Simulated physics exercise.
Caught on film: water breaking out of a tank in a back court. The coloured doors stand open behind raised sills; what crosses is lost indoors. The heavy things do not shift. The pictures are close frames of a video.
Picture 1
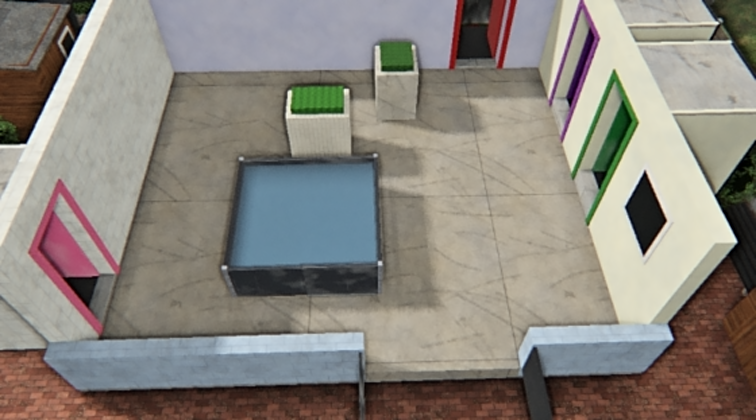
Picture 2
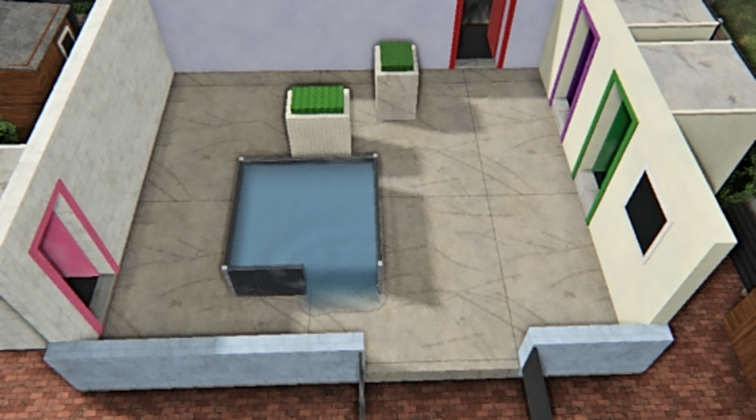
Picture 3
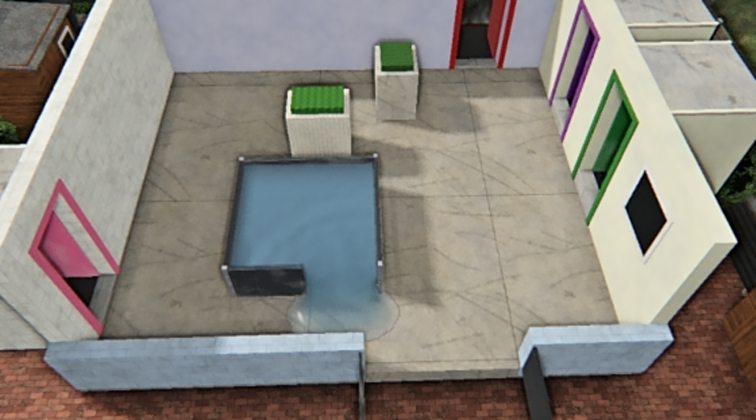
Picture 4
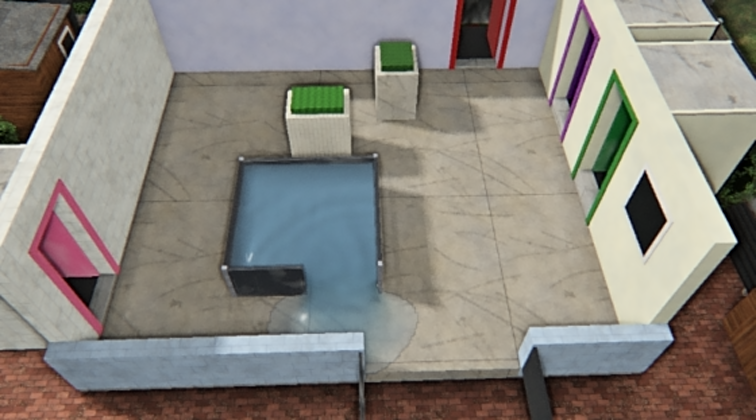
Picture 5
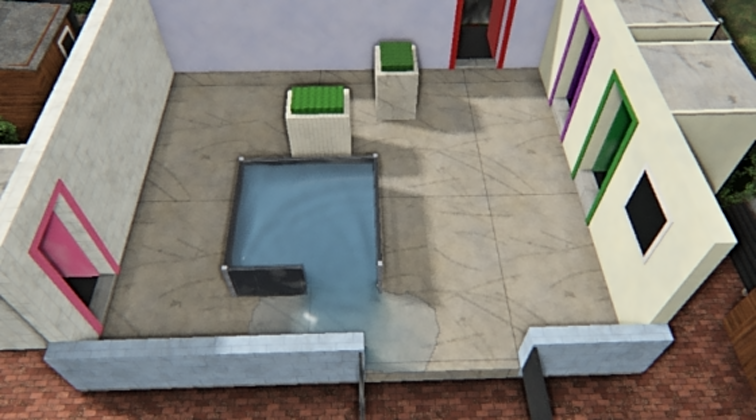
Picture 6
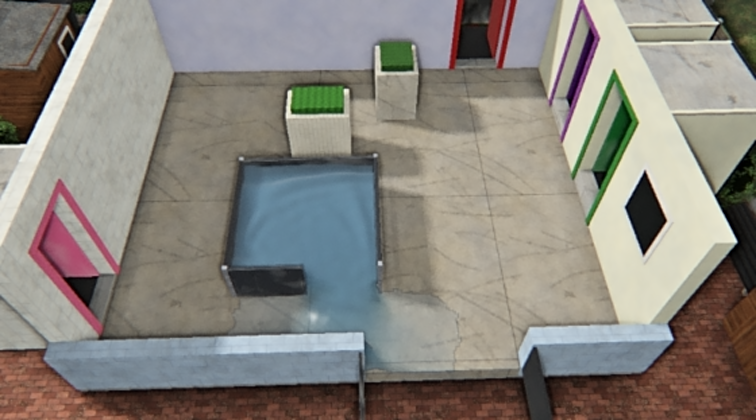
The clip shows an open tank of still water in a paved court with coloured doorways; water then pours from a gap at the front right, spreading across the paving to the low front wall and its opening.
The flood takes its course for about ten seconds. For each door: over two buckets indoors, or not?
The green door holds within the limit; the purple door holds within the limit; the pink door floods; the red door holds within the limit.
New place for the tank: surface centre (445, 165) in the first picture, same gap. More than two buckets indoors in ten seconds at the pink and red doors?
The pink door stays under; the red door takes more.
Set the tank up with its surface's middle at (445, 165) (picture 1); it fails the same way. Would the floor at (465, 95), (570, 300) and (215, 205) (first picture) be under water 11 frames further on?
In turn: No water, awash, dry.
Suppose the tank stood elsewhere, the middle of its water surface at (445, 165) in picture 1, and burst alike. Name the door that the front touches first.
That is the one in green.
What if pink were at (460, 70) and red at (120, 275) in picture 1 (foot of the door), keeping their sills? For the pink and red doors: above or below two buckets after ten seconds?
Then: The pink door is under; the red door goes over.
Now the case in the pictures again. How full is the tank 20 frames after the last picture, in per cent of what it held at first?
I make it 42 per cent.
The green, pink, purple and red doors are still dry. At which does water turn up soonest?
The pink door.
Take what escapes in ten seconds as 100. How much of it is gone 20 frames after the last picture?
Close to 55 %.
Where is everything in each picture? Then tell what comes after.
The first picture shows the open tank at (306, 212) is whole and still.
In the second picture, the front is at (304, 305), out from the gap at (342, 281).
In the third picture, water pours out at (342, 283) and has run to a hidden place.
In the fourth picture, water pours out at (342, 284) and has run to a hidden place.
In the fifth picture, the front is at a hidden place, out from the gap at (342, 284).
In the sixth picture, the front is at a hidden place, out from the gap at (342, 284).
A moment on, water covers 10 % of the floor; the green door not reached, the purple door not reached, the pink door not reached, the red door not reached.
Next, water covers 20 % of the floor; the green door not reached, the purple door not reached, the pink door under two buckets in, the red door not reached.
Then, water covers 25 % of the floor; the green door not reached, the purple door not reached, the pink door far over two buckets in, the red door not reached.
Later, water covers 50 % of the floor; the green door wet at the sill, nothing in, the purple door not reached, the pink door far over two buckets in, the red door not reached.
In the end, water covers 65 % of the floor; the green door wet at the sill, nothing in, the purple door wet at the sill, nothing in, the pink door far over two buckets in, the red door not reached.
